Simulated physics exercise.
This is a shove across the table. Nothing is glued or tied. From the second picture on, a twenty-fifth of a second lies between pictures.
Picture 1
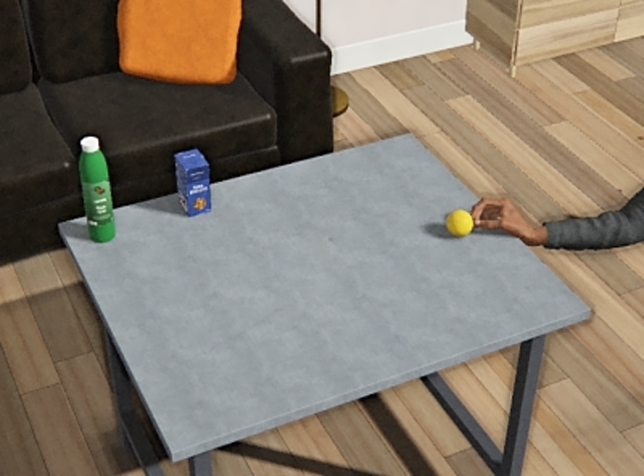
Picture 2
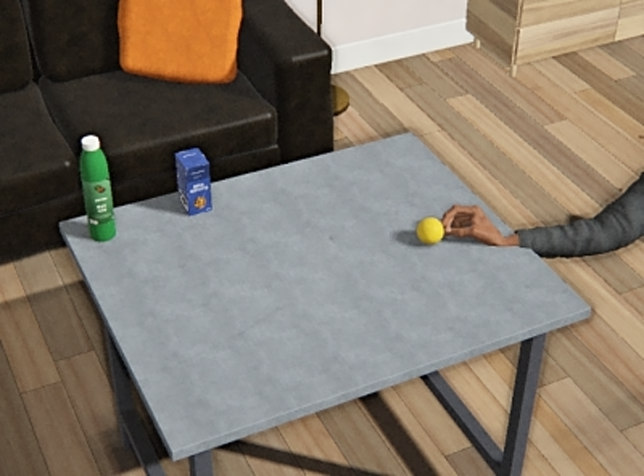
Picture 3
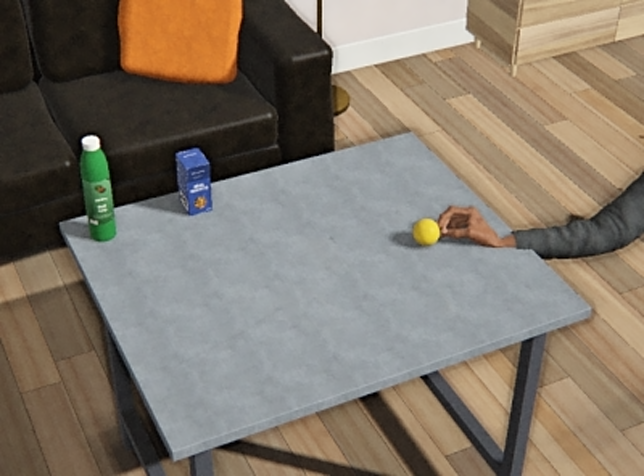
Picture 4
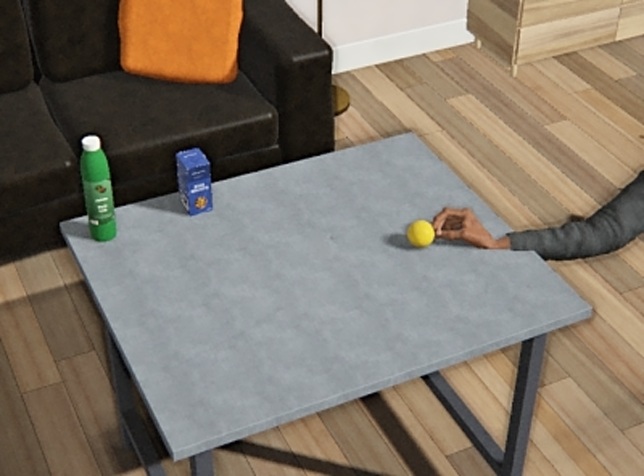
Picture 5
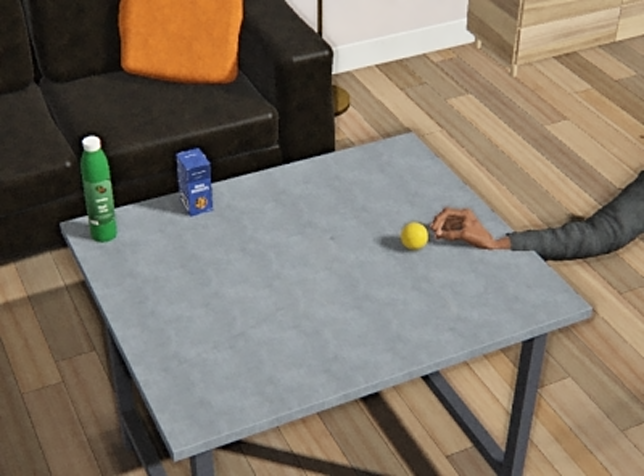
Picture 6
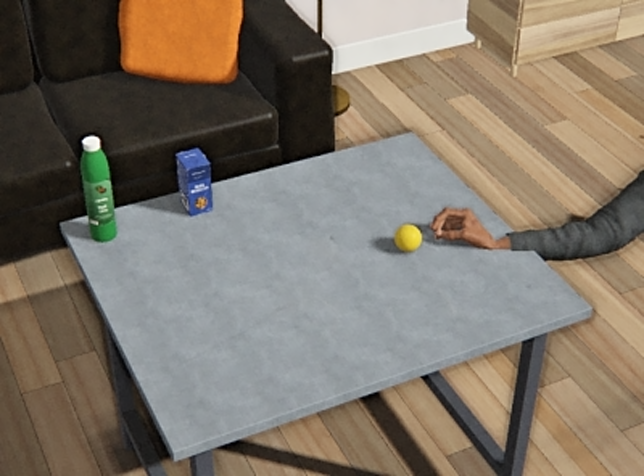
In this clip, a hand reaching in from the right pushes a yellow lemon leftward across a gray table, then stays still as the lemon rolls slightly away from the fingers, while a green bottle and blue carton remain in place.
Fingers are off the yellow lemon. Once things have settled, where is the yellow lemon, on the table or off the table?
The yellow lemon remains on top.
Then, 0.20 s after the last picture, yellow lemon rolled well along near (382, 246).
Then, 0.30 s after the last picture, yellow lemon rolled well along near (372, 249).
At rest, moved from the start, yellow lemon. Seen from the same camera at the end, yellow lemon near (357, 253).
